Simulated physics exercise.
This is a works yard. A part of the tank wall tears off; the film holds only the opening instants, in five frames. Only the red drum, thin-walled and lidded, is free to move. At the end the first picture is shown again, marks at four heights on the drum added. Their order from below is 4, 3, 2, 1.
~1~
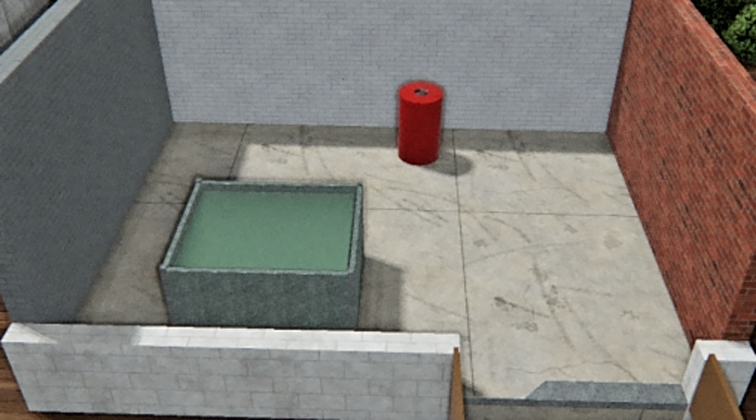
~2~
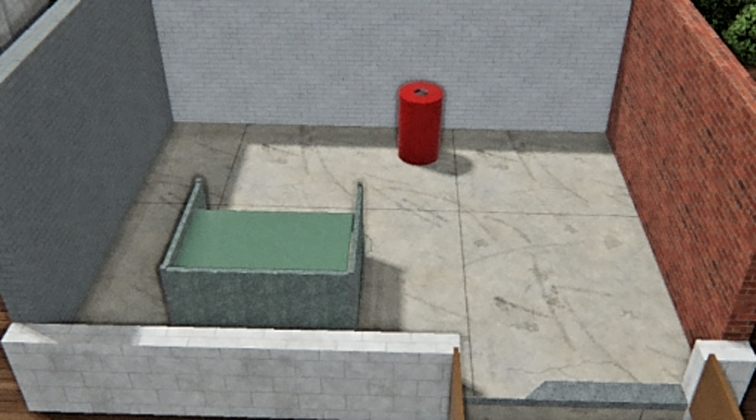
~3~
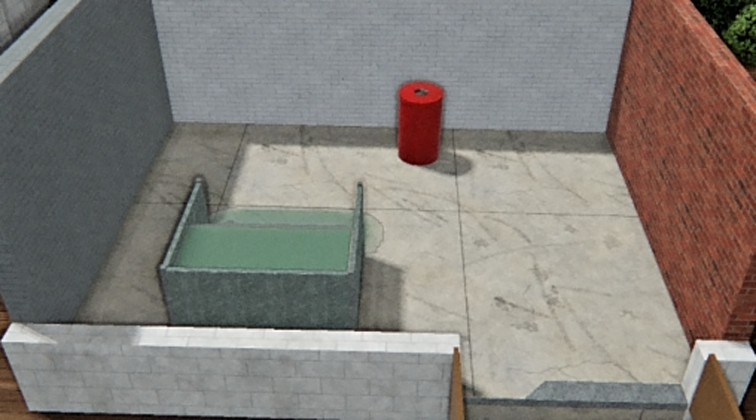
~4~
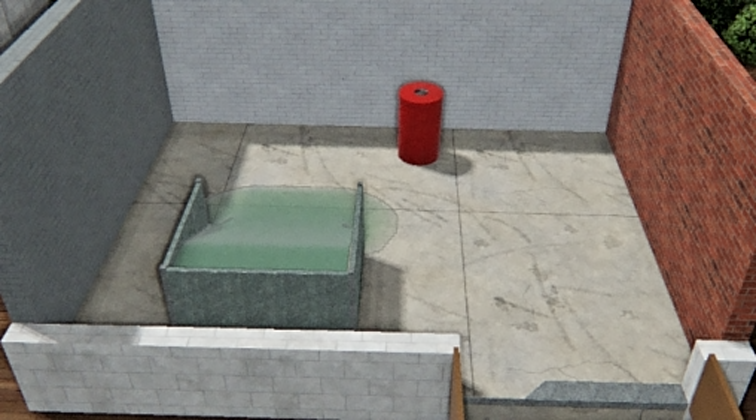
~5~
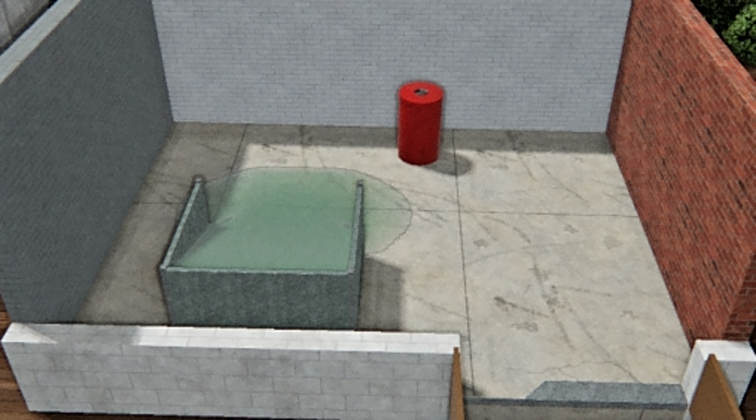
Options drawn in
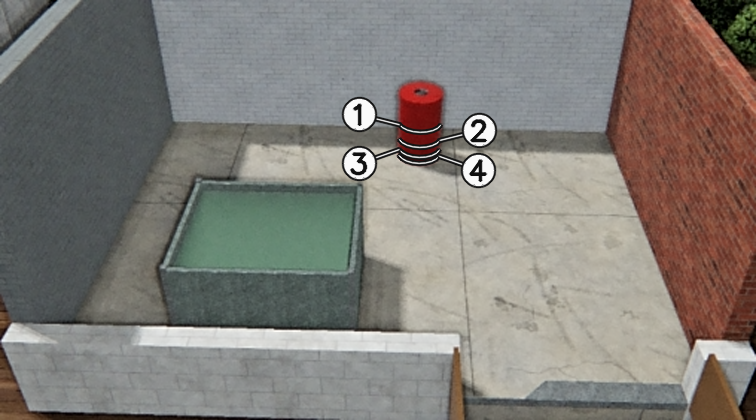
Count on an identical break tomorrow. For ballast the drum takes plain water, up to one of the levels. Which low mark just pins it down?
Choose 1.
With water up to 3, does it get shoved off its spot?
Yes.
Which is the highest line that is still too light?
Line 2.
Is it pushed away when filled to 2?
Yes, that goes wrong.
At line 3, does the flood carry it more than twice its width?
Yes, clearly.
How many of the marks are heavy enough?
One.
In white, 1 at (420, 132); 2 at (419, 147); 3 at (419, 157); 4 at (419, 163); from the bottom up 4, 3, 2, 1.
With 1, it does not move.
With 2, it is pushed about half its own width away.
With 3, it is pushed about 7 times its own width away.
With 4, it is washed out through the gate.
